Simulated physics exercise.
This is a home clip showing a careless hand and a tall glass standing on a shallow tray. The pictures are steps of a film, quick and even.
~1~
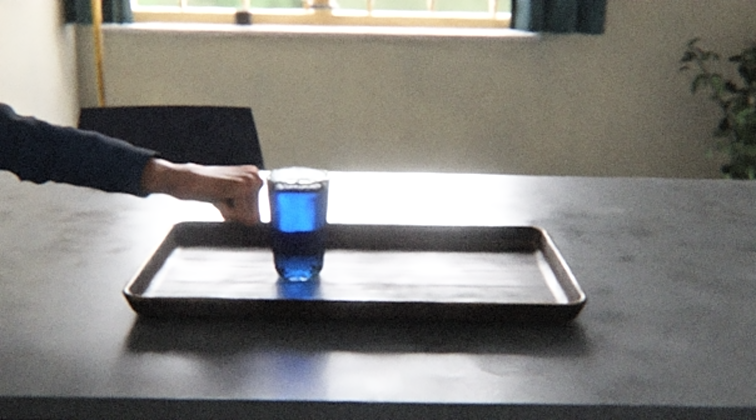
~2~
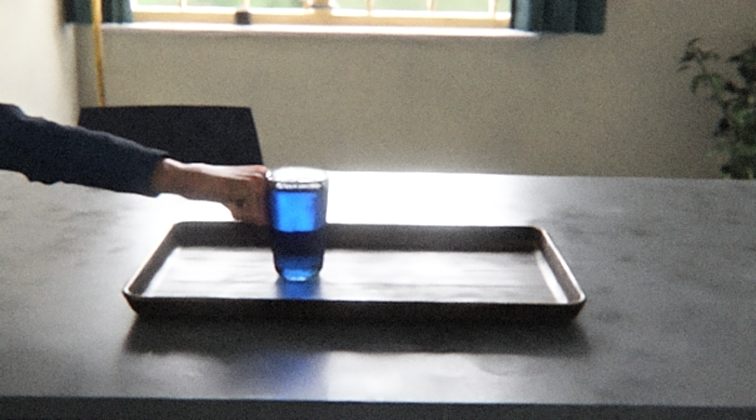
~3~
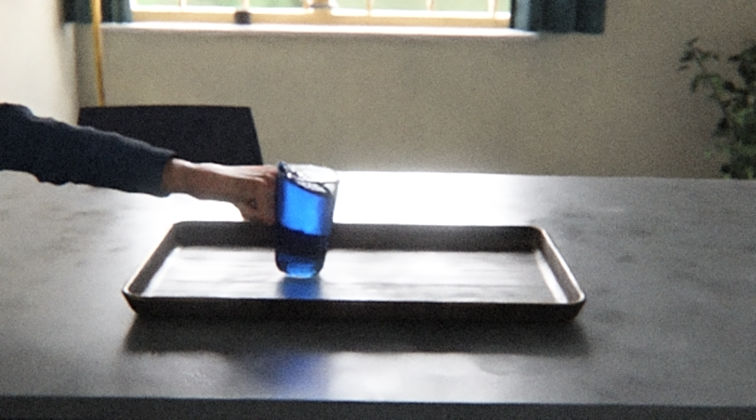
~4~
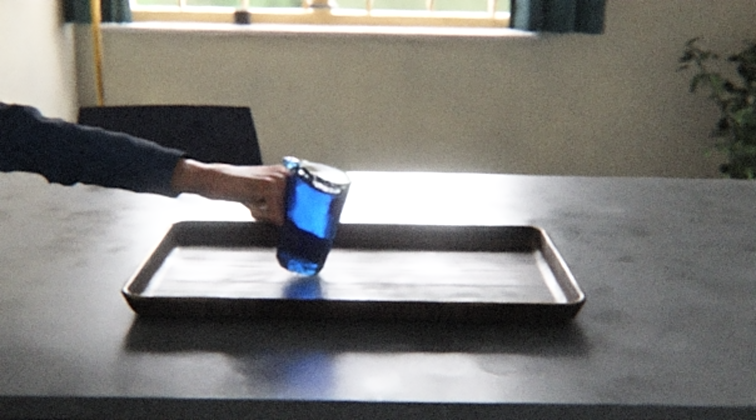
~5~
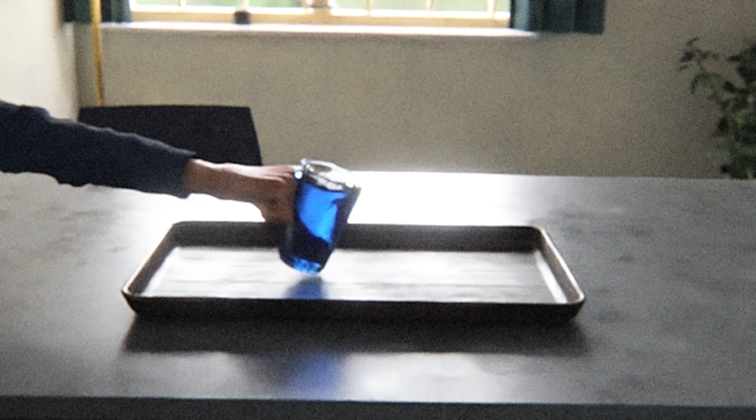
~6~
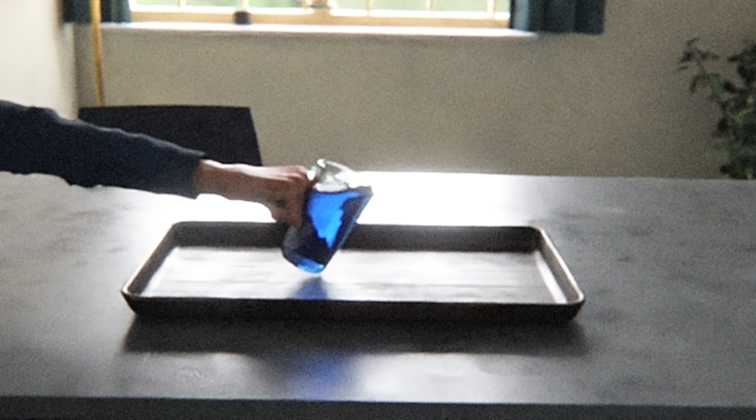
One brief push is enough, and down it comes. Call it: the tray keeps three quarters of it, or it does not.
The tray does not keep three quarters.
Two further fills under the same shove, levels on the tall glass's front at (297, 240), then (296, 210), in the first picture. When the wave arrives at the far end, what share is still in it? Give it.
I'd put it at around 50 percent the first time and around 55 percent the second.
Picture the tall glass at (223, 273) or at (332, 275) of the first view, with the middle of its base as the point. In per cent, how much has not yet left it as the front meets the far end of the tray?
It comes to near 40 percent in the first case and near 60 percent in the second.
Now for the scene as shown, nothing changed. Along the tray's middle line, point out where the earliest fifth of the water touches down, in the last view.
At about (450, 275).
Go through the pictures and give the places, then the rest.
It leans 0°; its right rim is at (329, 178); the water meets the walls at (271, 184) and (327, 185); the tray's far rim is at (563, 262); the tray is clear ahead, in the first picture.
It leans 0°; its right rim is at (329, 178); the water meets the walls at (271, 184) and (326, 184), in the second picture.
It leans 6°; its right rim is at (340, 179); the water meets the walls at (282, 169) and (333, 190); 1 per cent is over the edge, in the third picture.
It leans 13°; its right rim is at (351, 182); the water meets the walls at (295, 165) and (346, 189); 1 per cent is over the edge, in the fourth picture.
It leans 20°; its right rim is at (363, 186); the water meets the walls at (301, 186) and (359, 185); 1 per cent is over the edge, in the fifth picture.
It leans 27°; its right rim is at (374, 192); the water meets the walls at (307, 197) and (374, 187); 1 per cent is over the edge, in the sixth picture.
A moment on, the tall glass is falling and 93 per cent is in the glass, 2 on the tray and 5 above or beyond its rim.
Next, the tall glass lies on its side and 59 per cent is in the glass, 38 on the tray and 2 above or beyond its rim.
Then the tall glass lies on its side and 35 per cent is in the glass, 44 on the tray and 21 above or beyond its rim.
Later the tall glass lies on its side and 18 per cent is in the glass, 47 on the tray and 35 above or beyond its rim.
In the end 65 per cent is held by tray and glass, 35 is off the tray.
